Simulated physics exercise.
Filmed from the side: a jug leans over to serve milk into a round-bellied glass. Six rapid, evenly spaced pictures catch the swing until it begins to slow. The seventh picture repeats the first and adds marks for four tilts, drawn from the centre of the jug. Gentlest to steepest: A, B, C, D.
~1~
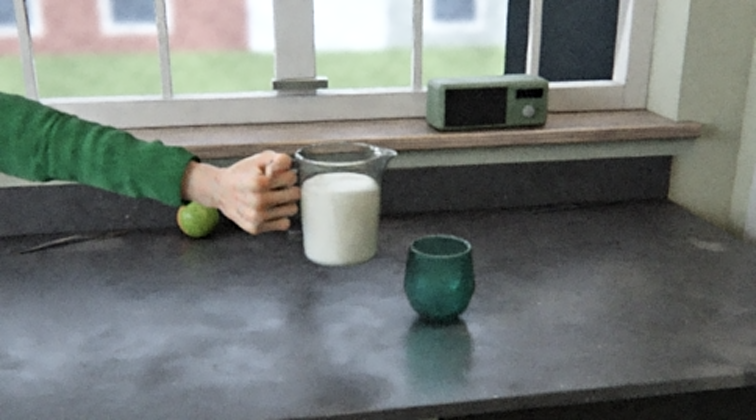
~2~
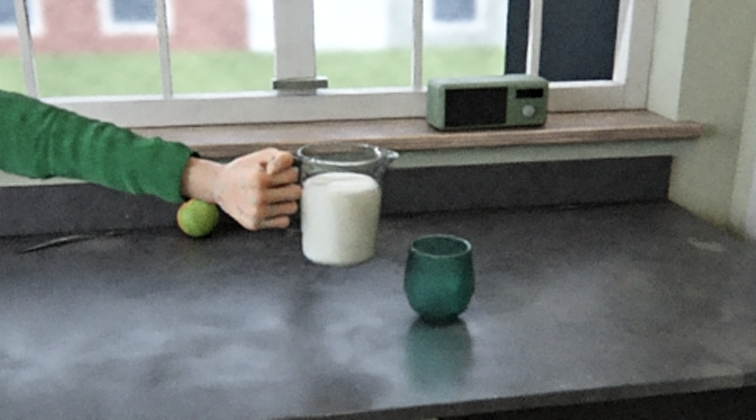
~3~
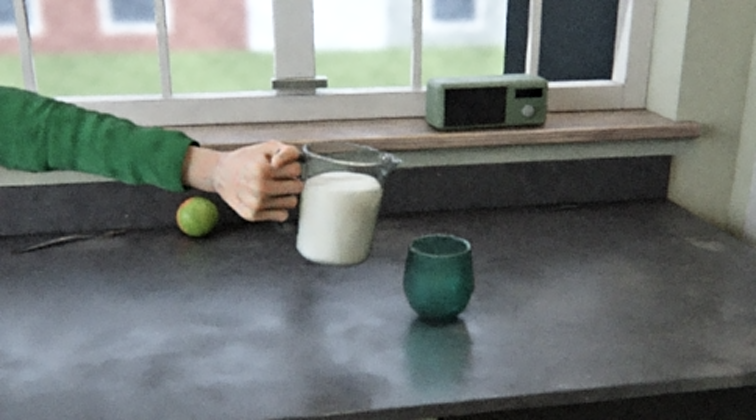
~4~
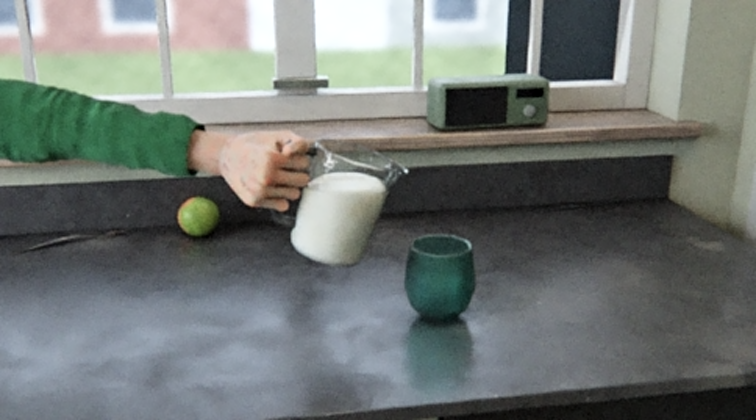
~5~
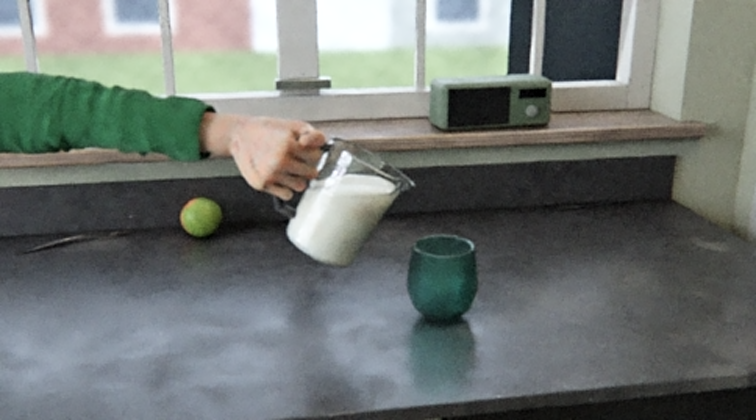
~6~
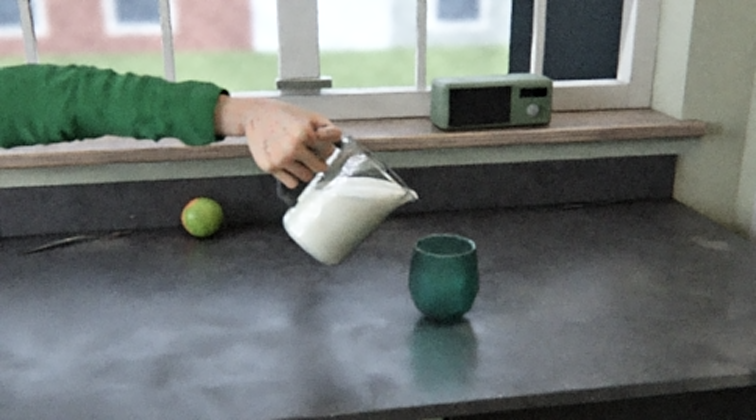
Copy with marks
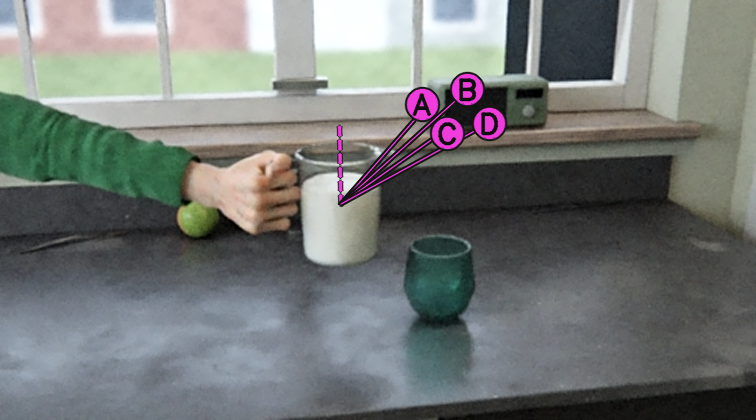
To begin with, a hand in a green sleeve holds a glass jug of milk upright above a dark counter, to the left of a round-bellied green glass. The hand then tilts the jug rightward, slightly at first and then steeply, and the milk slants toward the lip while the glass remains empty.
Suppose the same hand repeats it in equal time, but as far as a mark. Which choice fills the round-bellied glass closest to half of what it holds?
Use mark D.
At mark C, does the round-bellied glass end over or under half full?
Under half.
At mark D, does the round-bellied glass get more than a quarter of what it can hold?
Yes.
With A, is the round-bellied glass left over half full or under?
Under half.
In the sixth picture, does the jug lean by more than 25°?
Yes.
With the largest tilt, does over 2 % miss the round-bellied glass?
No, it does not.
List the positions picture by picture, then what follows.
The first frame shows upright, lip at (394, 153); rim of the round-bellied glass round (440, 245); nothing has left yet.
The second frame shows tipped about 2°, lip at (396, 155); nothing has left yet.
The third frame shows tipped about 8°, lip at (400, 160); nothing has left yet.
The fourth frame shows tipped about 18°, lip at (407, 170); nothing has left yet.
The fifth frame shows tipped about 30°, lip at (414, 184); nothing has left yet.
The sixth frame shows tipped about 42°, lip at (417, 199); nothing has left yet.
In magenta, A at (414, 120); B at (455, 101); C at (431, 140); D at (474, 131).
For mark A, the round-bellied glass ends with about 9 % of what it can hold.
For mark B, the round-bellied glass ends with about 18 % of what it can hold.
For mark C, the round-bellied glass ends with about 31 % of what it can hold.
For mark D, the round-bellied glass ends with about 48 % of what it can hold.
